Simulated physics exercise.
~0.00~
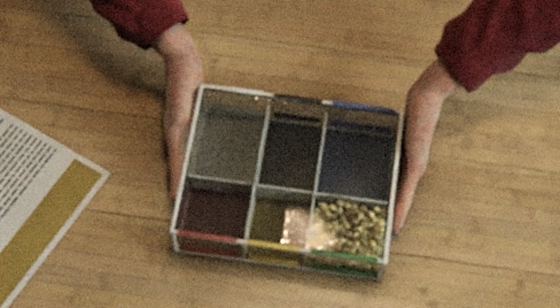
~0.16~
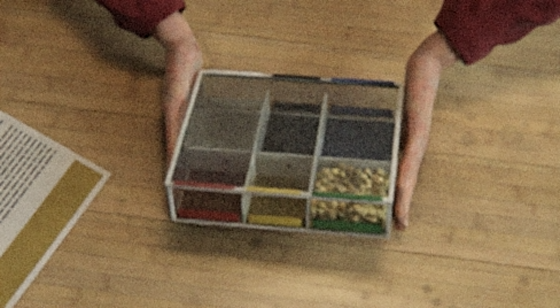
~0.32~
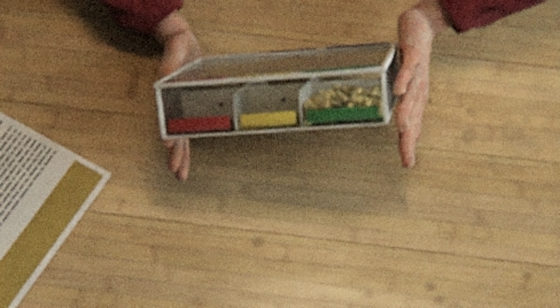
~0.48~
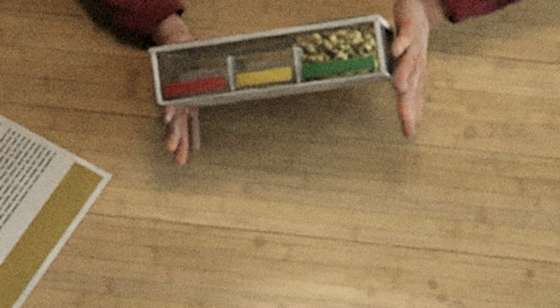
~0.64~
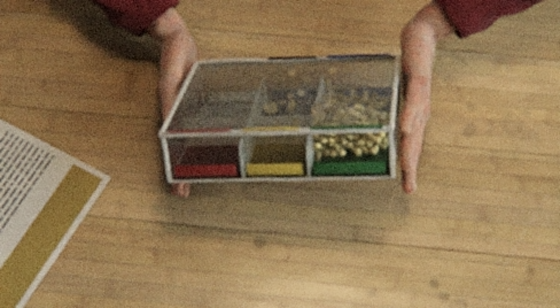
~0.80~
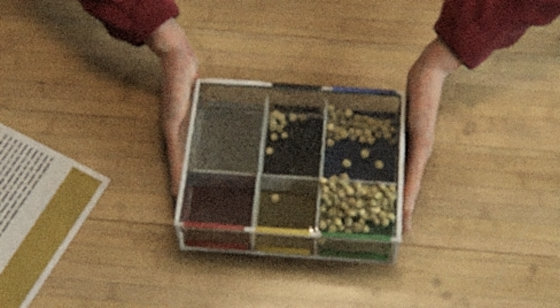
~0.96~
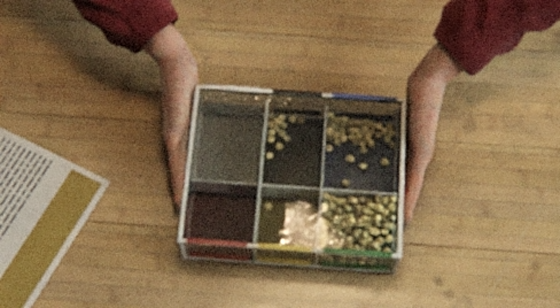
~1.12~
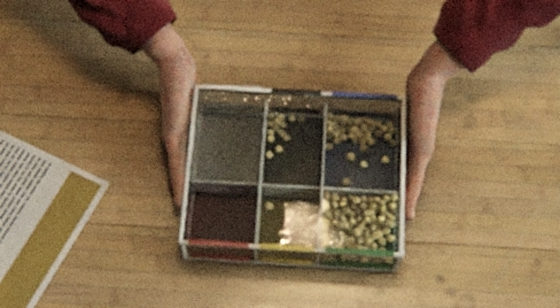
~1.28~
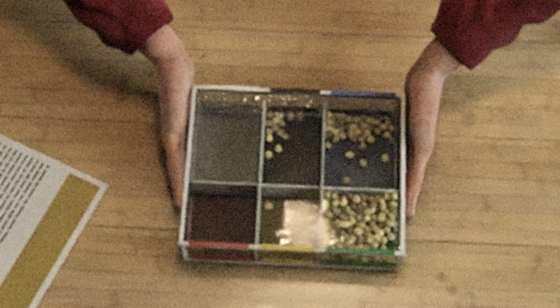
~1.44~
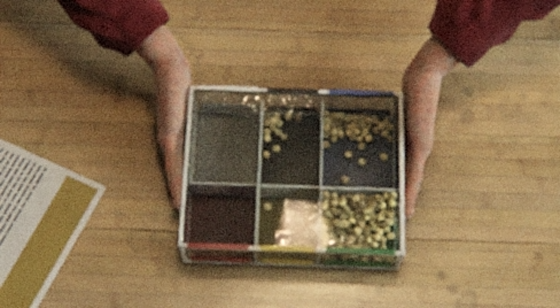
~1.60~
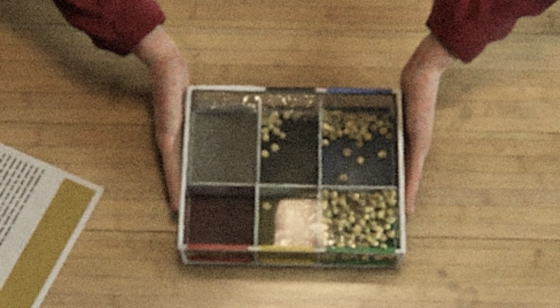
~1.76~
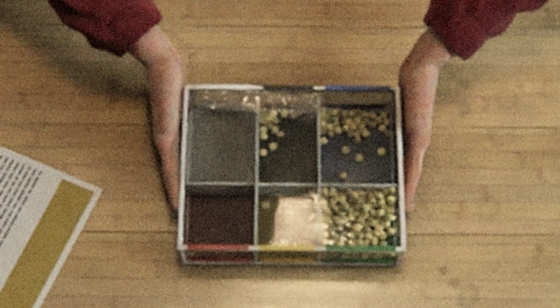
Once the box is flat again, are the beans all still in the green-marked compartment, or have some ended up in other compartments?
Some have ended up elsewhere. Most are still in the green-marked compartment, but a fair share lies in the blue one behind it and a few are in the back middle one, while the other three are empty or nearly so.
Lidded, divided box of pale beans being tilted steeply by two hands and laid flat, some beans ending in two back compartments.
